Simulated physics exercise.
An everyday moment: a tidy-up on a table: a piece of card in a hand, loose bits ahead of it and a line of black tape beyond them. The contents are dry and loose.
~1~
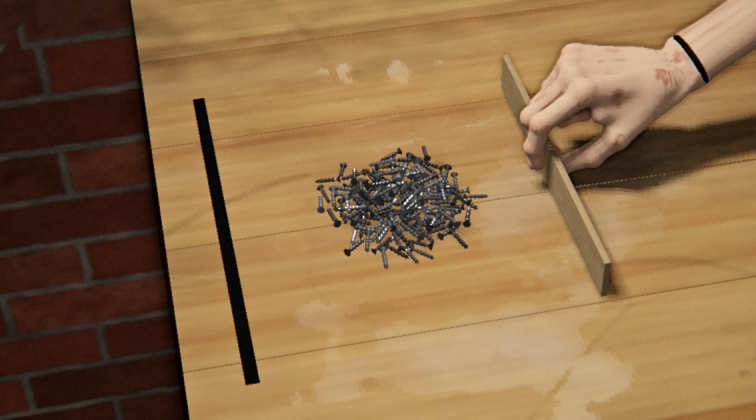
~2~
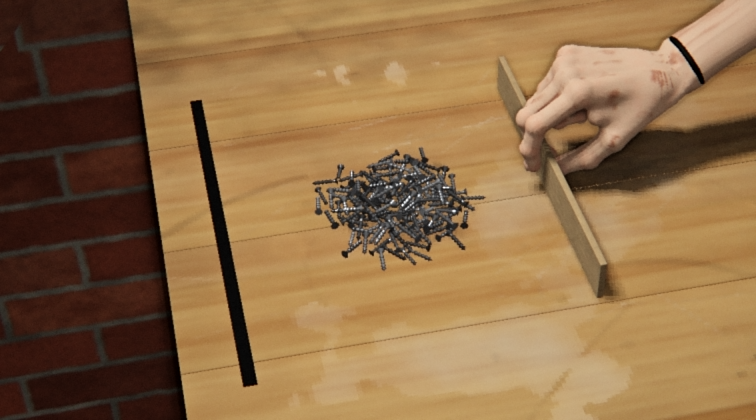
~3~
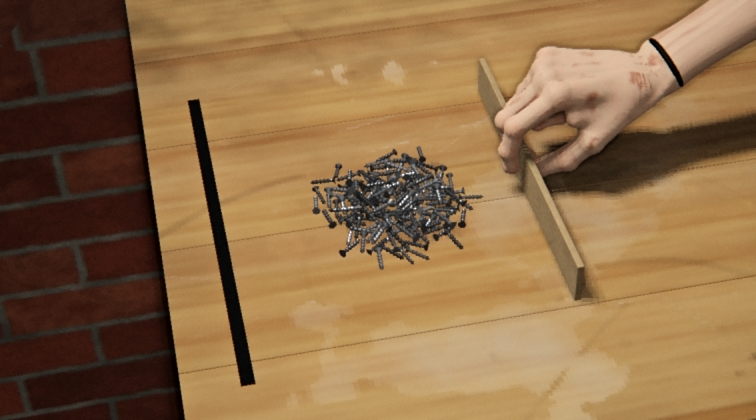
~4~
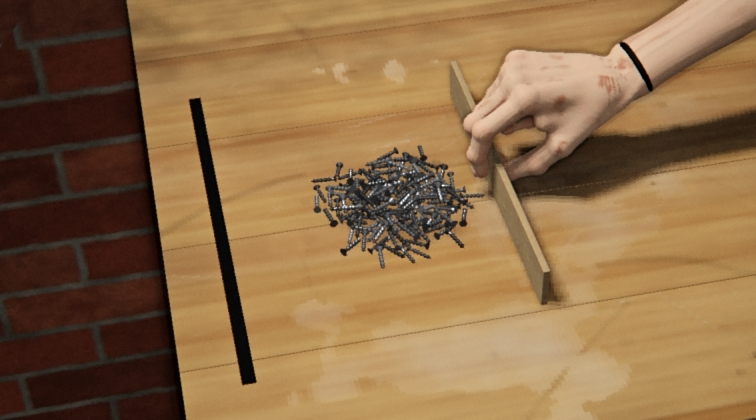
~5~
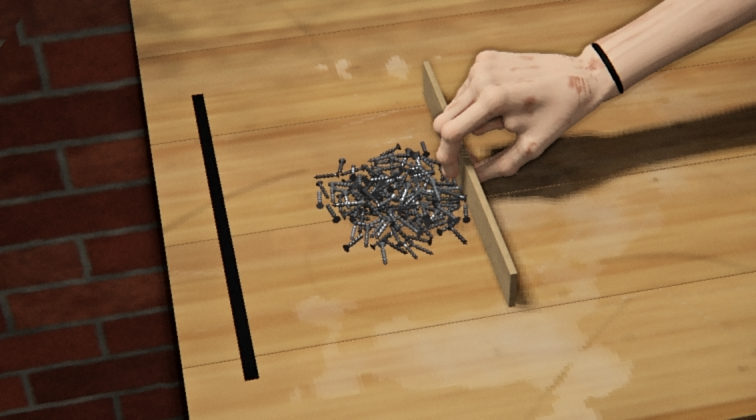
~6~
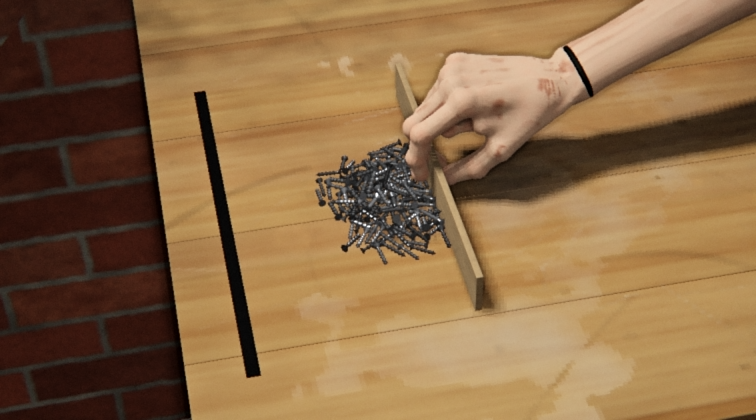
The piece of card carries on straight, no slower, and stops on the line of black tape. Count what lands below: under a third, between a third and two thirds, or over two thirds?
The floor gets between a third and two thirds.
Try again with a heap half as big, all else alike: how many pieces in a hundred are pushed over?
Close to 40 per cent.
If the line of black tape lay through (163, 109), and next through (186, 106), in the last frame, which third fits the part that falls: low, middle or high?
At the first place more than two thirds, at the second more than two thirds.
Shortly afterwards, piece of card still moving, near (321, 177); heap all on the table, its front near (229, 211).
Next, piece of card stopped at the black tape; heap near a quarter over the edge.
Some moments later, piece of card stopped at the black tape; heap near half over the edge.
In the end, piece of card stopped at the black tape; heap near half over the edge.
